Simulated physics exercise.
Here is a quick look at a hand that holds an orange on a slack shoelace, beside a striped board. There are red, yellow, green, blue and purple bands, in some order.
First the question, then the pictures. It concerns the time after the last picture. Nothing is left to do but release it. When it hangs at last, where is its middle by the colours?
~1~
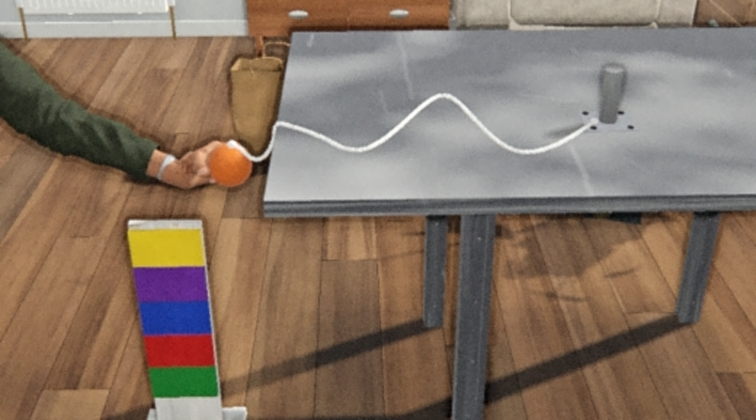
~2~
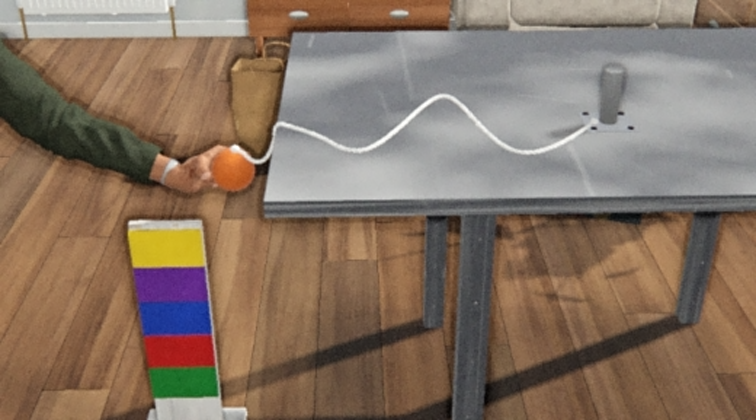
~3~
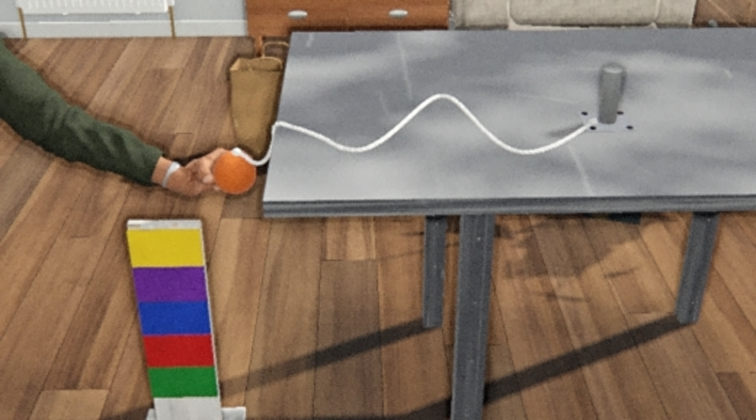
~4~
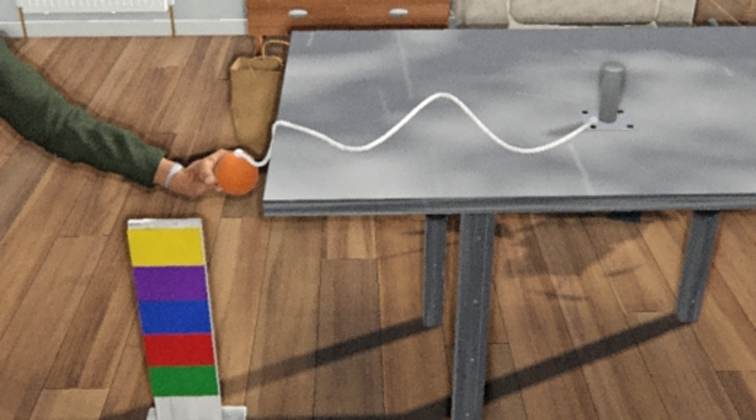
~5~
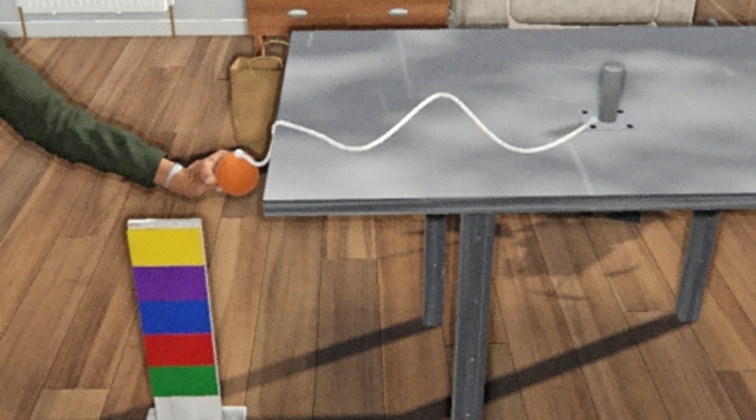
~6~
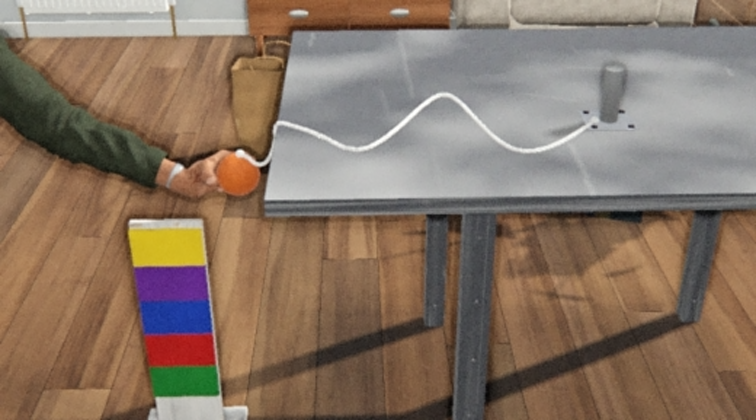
By the colours, at green.
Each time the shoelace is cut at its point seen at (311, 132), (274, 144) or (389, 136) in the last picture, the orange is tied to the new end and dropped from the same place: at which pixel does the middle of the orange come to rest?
Respectively (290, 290), (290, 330) and (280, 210).
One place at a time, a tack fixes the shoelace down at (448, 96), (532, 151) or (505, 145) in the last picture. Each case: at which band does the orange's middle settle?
Note: Try 1 purple; try 2 red; try 3 red.
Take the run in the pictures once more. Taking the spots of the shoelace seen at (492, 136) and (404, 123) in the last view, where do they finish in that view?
One finishes at (437, 122) and the other at (278, 166).
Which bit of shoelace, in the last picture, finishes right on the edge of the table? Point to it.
(420, 108).
Soon after, orange near (255, 338); level with red.
After that, orange near (313, 376); level with green.
And then, orange near (284, 387); level with green.
In the end, orange near (295, 388); level with green. Its centre hangs level with the green band.
